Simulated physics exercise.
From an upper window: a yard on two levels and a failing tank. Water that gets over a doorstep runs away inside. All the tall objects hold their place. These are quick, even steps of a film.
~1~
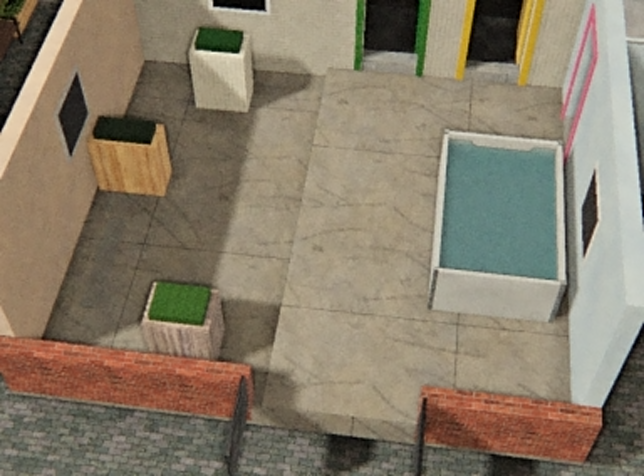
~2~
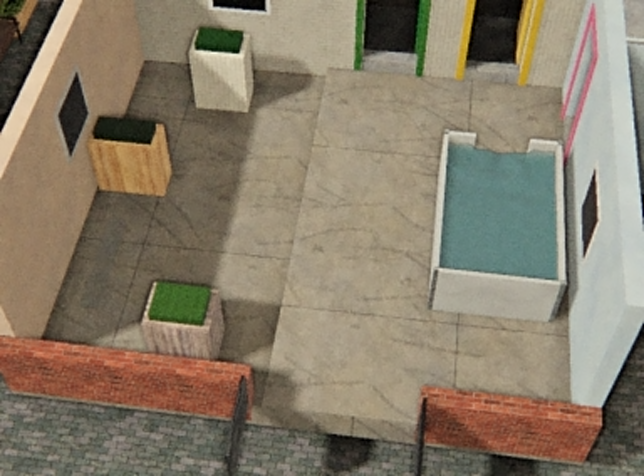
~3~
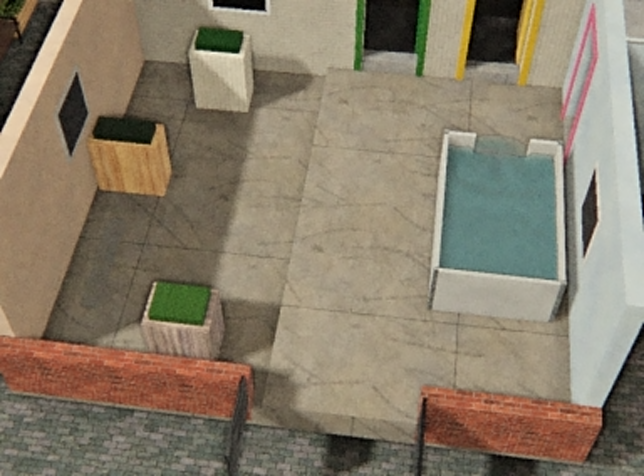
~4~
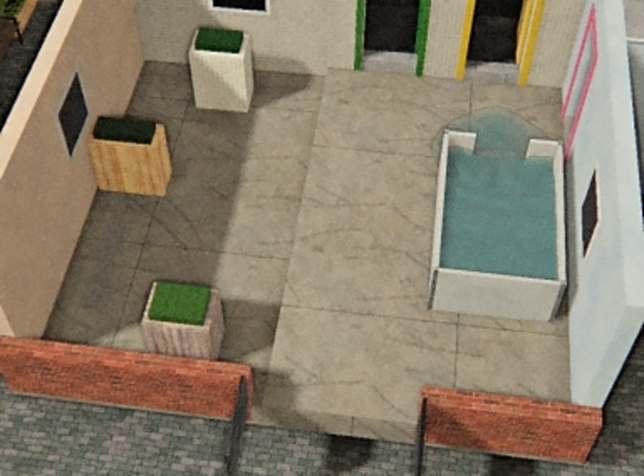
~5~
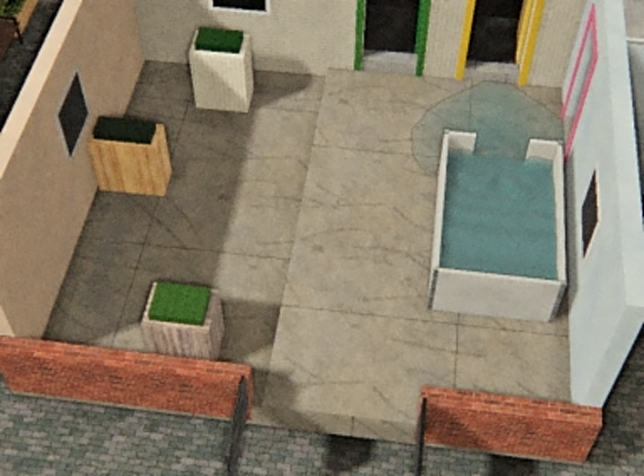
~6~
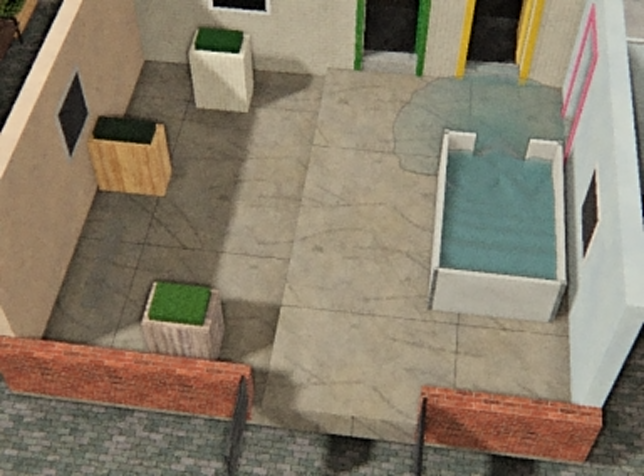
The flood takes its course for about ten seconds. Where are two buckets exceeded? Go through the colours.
The pink door lets in a lot; the green door admits no more than that; the yellow door lets in a lot.
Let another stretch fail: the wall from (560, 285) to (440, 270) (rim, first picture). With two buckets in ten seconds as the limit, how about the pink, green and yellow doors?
The pink one is under, the green one is under, the yellow one lets less in.
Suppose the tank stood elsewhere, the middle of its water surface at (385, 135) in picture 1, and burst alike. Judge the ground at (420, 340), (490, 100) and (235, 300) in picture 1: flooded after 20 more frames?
As listed: Free of water, flooded, clear.
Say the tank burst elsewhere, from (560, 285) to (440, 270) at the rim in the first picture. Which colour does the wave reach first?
That is the pink one.
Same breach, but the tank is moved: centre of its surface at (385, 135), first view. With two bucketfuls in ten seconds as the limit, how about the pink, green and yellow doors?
The pink door passes that mark; the green door goes over; the yellow door stays under.
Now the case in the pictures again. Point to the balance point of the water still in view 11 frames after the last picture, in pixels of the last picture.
At about (479, 194).
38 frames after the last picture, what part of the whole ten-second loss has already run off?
Near 95 in a hundred.
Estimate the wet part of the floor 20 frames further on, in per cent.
Some 35 per cent.
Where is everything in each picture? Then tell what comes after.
In the first picture, the water tank at (501, 207) is whole and still.
In the second picture, the front is at a hidden place, out from the gap on the water tank's far side.
In the third picture, the front is at a hidden place, out from the gap on the water tank's far side.
In the fourth picture, water pours out on the water tank's far side and has run to (505, 112).
In the fifth picture, the front is at (502, 83), out from the gap on the water tank's far side.
In the sixth picture, the front is at (474, 66), out from the gap on the water tank's far side.
A moment on, water covers 15 % of the floor; the pink door under two buckets in, the green door wet at the sill, nothing in, the yellow door over two buckets in.
Next, water covers 20 % of the floor; the pink door over two buckets in, the green door wet at the sill, nothing in, the yellow door far over two buckets in.
Then, water covers 35 % of the floor; the pink door over two buckets in, the green door wet at the sill, nothing in, the yellow door far over two buckets in.
Later, water covers 55 % of the floor; the pink door far over two buckets in, the green door wet at the sill, nothing in, the yellow door far over two buckets in.
In the end, water covers 70 % of the floor; the pink door far over two buckets in, the green door wet at the sill, nothing in, the yellow door far over two buckets in.
